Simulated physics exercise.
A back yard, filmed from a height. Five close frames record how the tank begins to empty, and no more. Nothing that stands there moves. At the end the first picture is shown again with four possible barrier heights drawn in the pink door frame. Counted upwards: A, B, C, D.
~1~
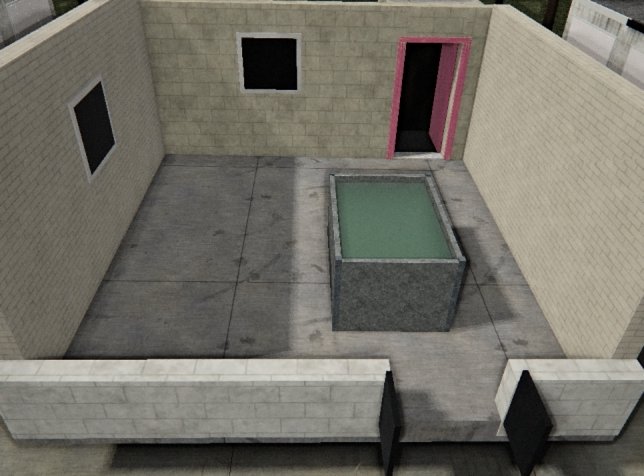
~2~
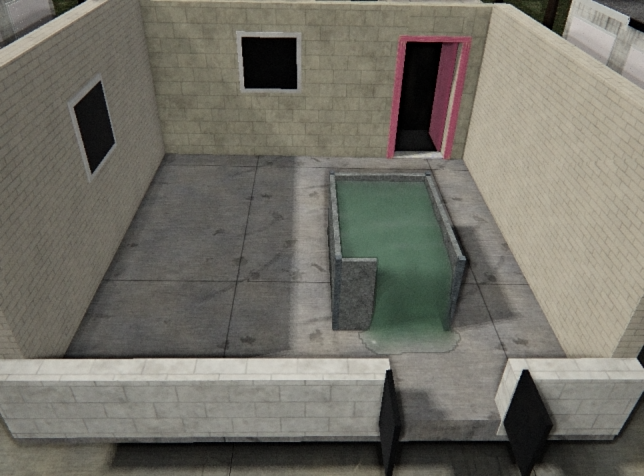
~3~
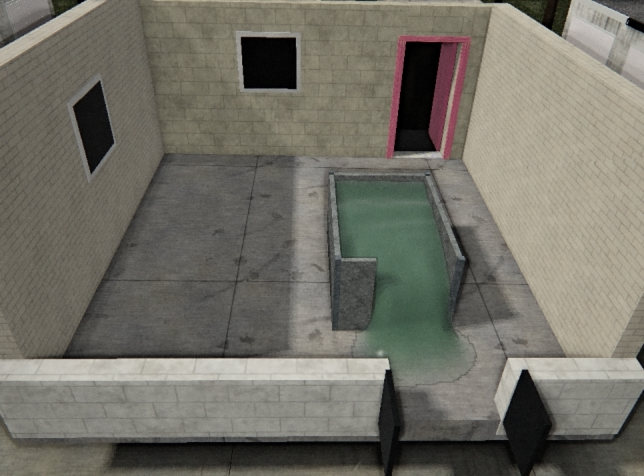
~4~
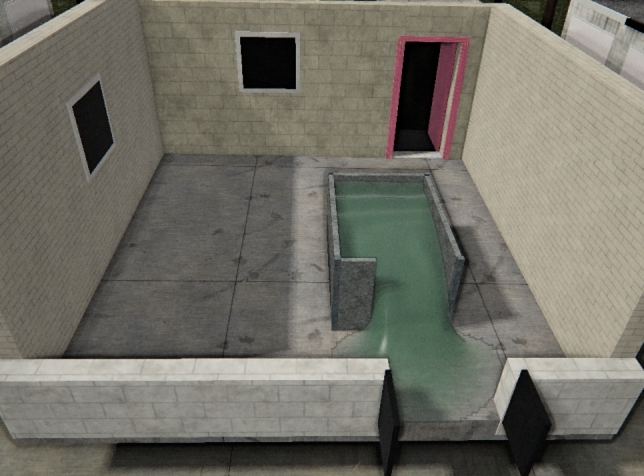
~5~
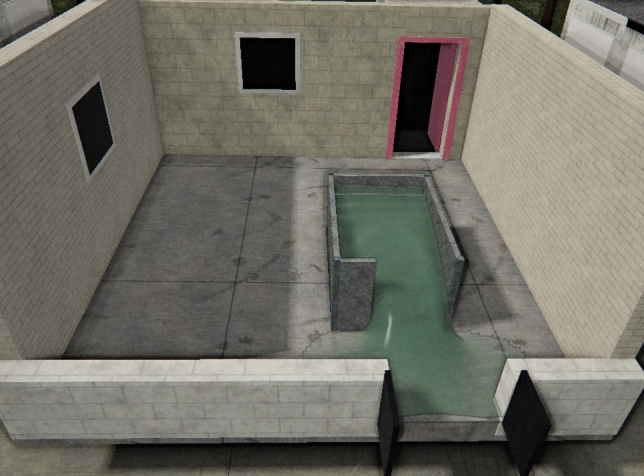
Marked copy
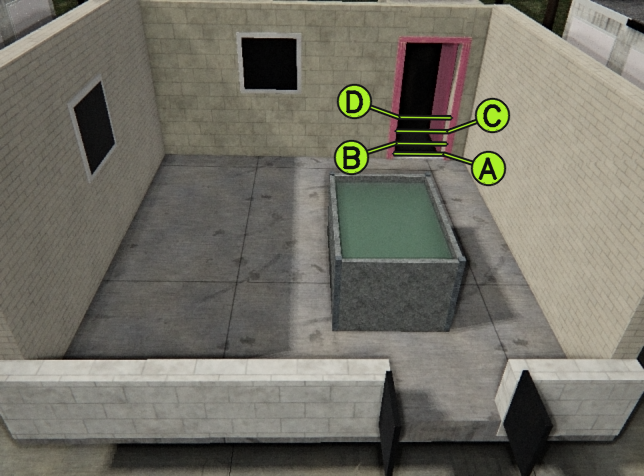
The video shows a walled yard with a pink doorway and a stone tank of green water; part of the tank's near side disappears, and water pours out, spreading across the paving toward the viewer and into the open gateway.
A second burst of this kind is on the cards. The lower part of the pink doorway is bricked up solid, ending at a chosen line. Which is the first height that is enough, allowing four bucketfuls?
That is line A.
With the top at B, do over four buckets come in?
No, that is safe.
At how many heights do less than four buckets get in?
All of the four.
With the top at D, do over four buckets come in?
No.
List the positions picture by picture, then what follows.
Water in the tank at rest, its middle at (388, 218); foot of the pink doorway at (418, 159); open gate at (450, 355).
Water covers 1 % of the ground and shows as far out as (390, 286).
Water covers 3 % of the ground and shows as far out as (395, 296).
Water covers 6 % of the ground and shows as far out as (451, 322).
Water covers 9 % of the ground, its front hidden from here.
On the marked copy, A at (419, 154); B at (420, 143); C at (422, 131); D at (424, 117); from the bottom up A, B, C, D.
If A is chosen, nothing gets over.
If B is chosen, nothing gets over.
If C is chosen, nothing gets over.
If D is chosen, nothing gets over.
